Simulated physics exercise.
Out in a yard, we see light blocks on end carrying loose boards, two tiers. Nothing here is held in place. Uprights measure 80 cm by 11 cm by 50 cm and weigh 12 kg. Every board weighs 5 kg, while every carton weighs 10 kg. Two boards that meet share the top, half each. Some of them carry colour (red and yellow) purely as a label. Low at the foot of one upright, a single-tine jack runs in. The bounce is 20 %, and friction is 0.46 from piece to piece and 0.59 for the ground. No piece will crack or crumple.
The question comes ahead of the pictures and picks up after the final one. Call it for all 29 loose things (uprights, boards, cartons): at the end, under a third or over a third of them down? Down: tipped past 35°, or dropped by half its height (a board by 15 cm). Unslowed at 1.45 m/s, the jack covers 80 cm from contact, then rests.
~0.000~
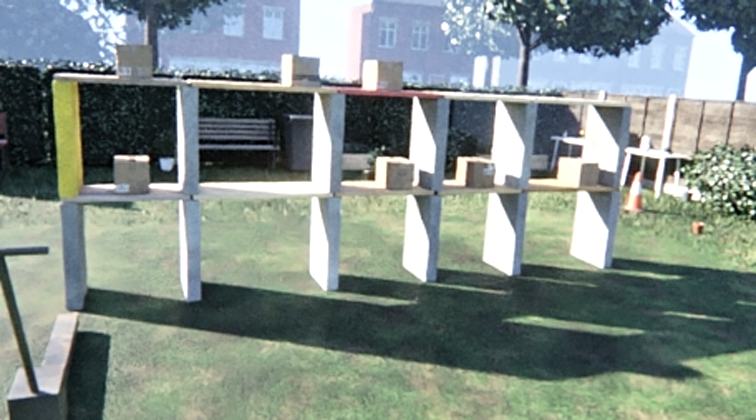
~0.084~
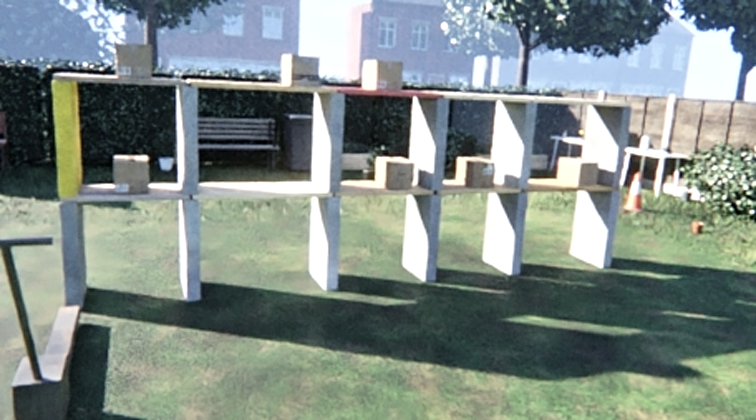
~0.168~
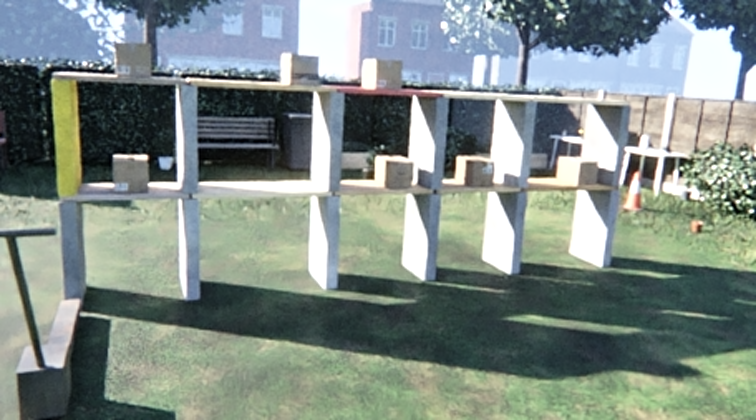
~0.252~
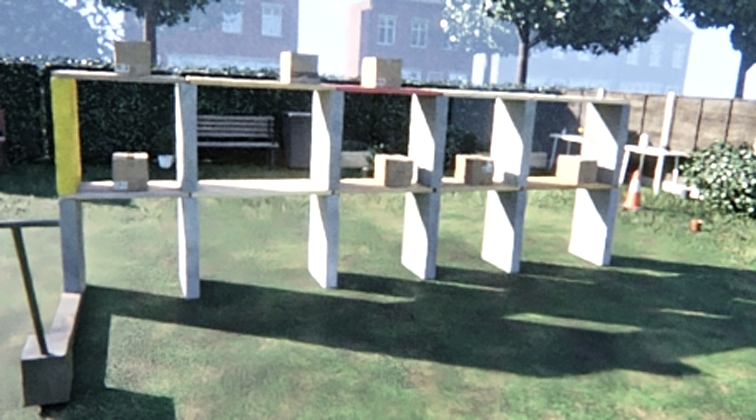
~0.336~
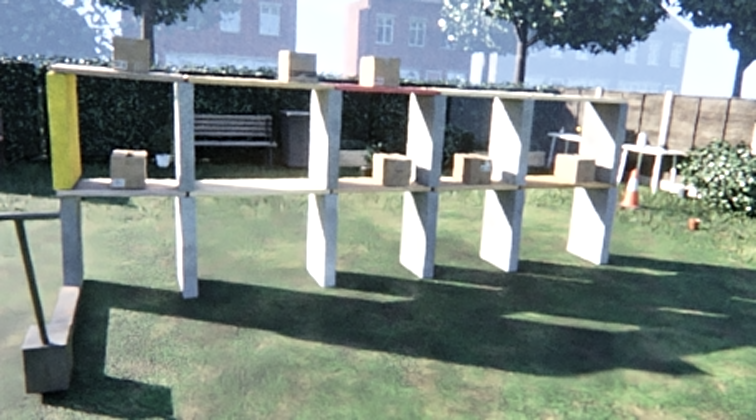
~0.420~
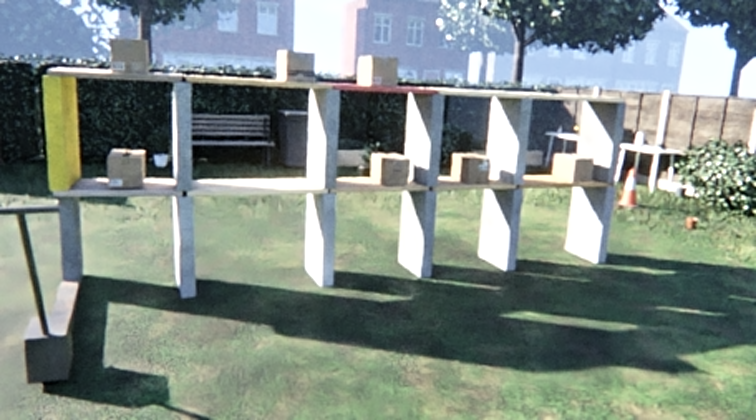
At the end, upwards of a third of them.
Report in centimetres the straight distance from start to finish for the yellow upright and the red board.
Well, the yellow finishes about 160 cm from where it began, while the red finishes about 110 cm from its start.
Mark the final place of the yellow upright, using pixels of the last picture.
I'd place it at about (45, 244) in the final view.
Around 1.20 s, 3 of the 29 pieces down; yellow upright tipped 7°.
Around 1.76 s, 13 of the 29 pieces down; yellow upright on its side; red board tipped 22°, 15 cm lower.
Around 2.36 s, 18 of the 29 pieces down; yellow upright on its side; red board tipped 13°, 1.15 m lower.
Around 3.54 s, 29 of the 29 pieces down; yellow upright on its side; red board tipped 44°, 1.14 m lower.
Finally (4.4 s), 29 of the 29 pieces down; yellow upright on its side; red board tipped 44°, 1.14 m lower. That is 100 per cent. Seen by the last camera, middles, yellow upright near (45, 244), red board near (363, 218).
